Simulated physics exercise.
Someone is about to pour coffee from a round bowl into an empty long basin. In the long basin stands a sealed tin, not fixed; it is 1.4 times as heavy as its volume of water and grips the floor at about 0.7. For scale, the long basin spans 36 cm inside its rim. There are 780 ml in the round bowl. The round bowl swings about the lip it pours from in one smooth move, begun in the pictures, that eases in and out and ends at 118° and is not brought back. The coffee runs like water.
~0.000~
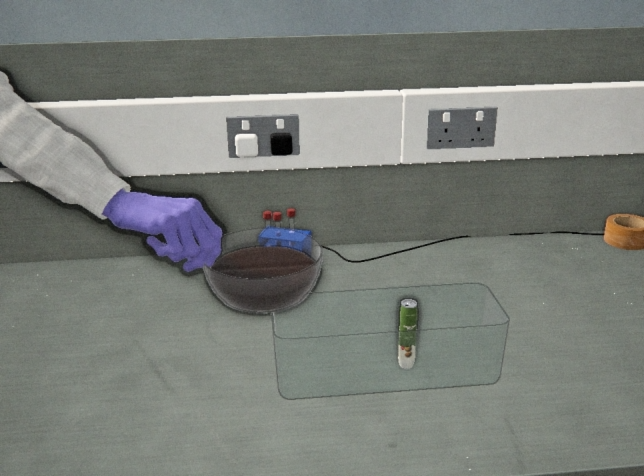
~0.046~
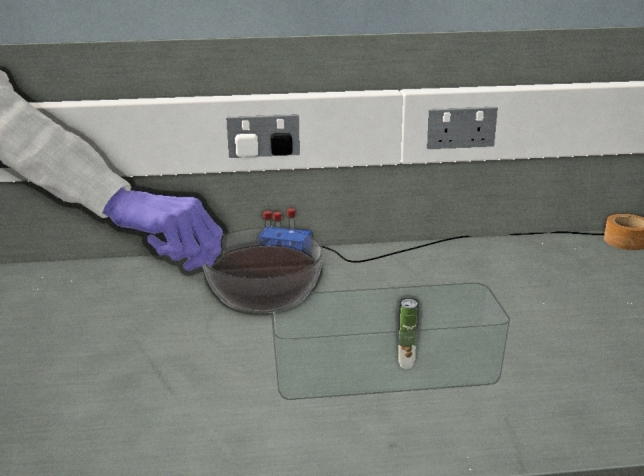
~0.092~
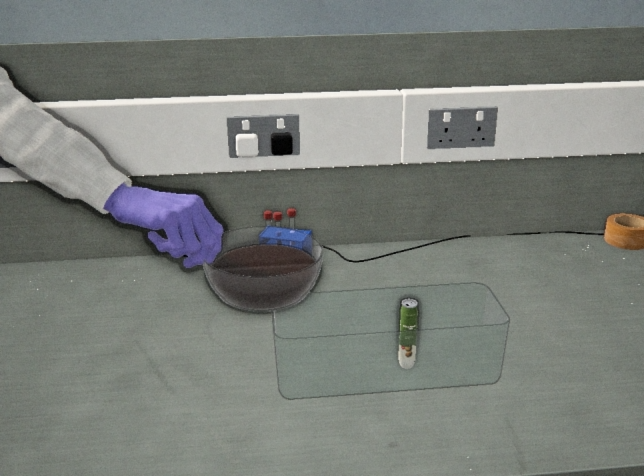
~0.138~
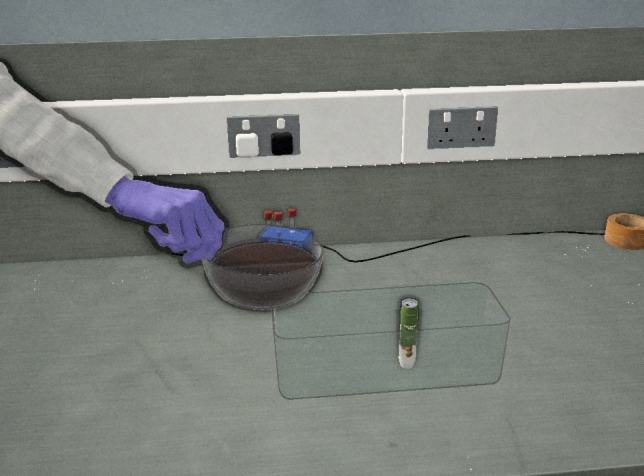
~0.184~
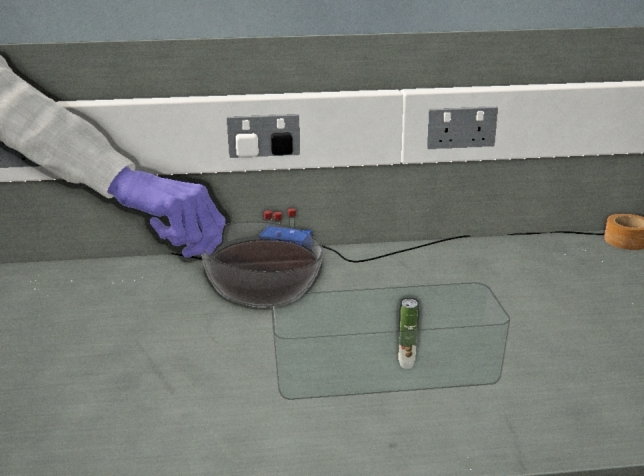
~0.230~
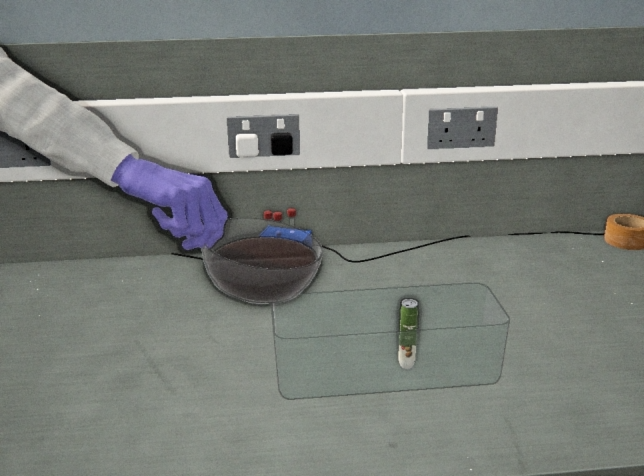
A purple-gloved hand slowly tilting a round bowl of dark coffee slightly beside a clear long basin with a green tin inside.
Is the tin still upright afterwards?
The tin goes over.
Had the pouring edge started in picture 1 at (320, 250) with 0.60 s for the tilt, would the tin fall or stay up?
Then it falls.
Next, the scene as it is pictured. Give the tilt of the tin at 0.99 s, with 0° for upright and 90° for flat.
Near 15° from upright.
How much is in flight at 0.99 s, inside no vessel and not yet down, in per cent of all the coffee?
About 10 per cent.
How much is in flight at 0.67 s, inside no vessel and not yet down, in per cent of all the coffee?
Some 38 per cent.
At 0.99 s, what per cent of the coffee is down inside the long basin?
About 88 per cent.
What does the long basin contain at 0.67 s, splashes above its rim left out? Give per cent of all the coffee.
About 7 per cent.
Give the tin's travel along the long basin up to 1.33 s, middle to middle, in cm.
About 8 cm.
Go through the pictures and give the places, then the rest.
The first frame shows tilt 0°; pouring edge (322, 250); surface from (209, 270) to (317, 264); the long basin's rim runs from (273, 318) to (498, 303); the tin's top is at (409, 306).
The second frame shows tilt 0°; pouring edge (322, 250); surface from (209, 270) to (317, 264).
The third frame shows tilt 2°; pouring edge (322, 249); surface from (209, 269) to (318, 262).
The fourth frame shows tilt 4°; pouring edge (322, 249); surface from (209, 266) to (317, 260).
The fifth frame shows tilt 7°; pouring edge (322, 250); surface from (208, 264) to (317, 258).
The sixth frame shows tilt 10°; pouring edge (322, 250); surface from (208, 260) to (317, 256).
After 0.67 s the tilt is 70° and 55 per cent is still to pour; the tin stands where it began.
After 0.99 s the tilt is 110° and 0 per cent is still to pour; the tin leans 17°.
After 1.33 s the tilt is 118° and 0 per cent is still to pour; the tin lies on its side.
After 1.70 s the tilt is 118° and 0 per cent is still to pour; the tin lies on its side.
In the end the tin lies on its side.
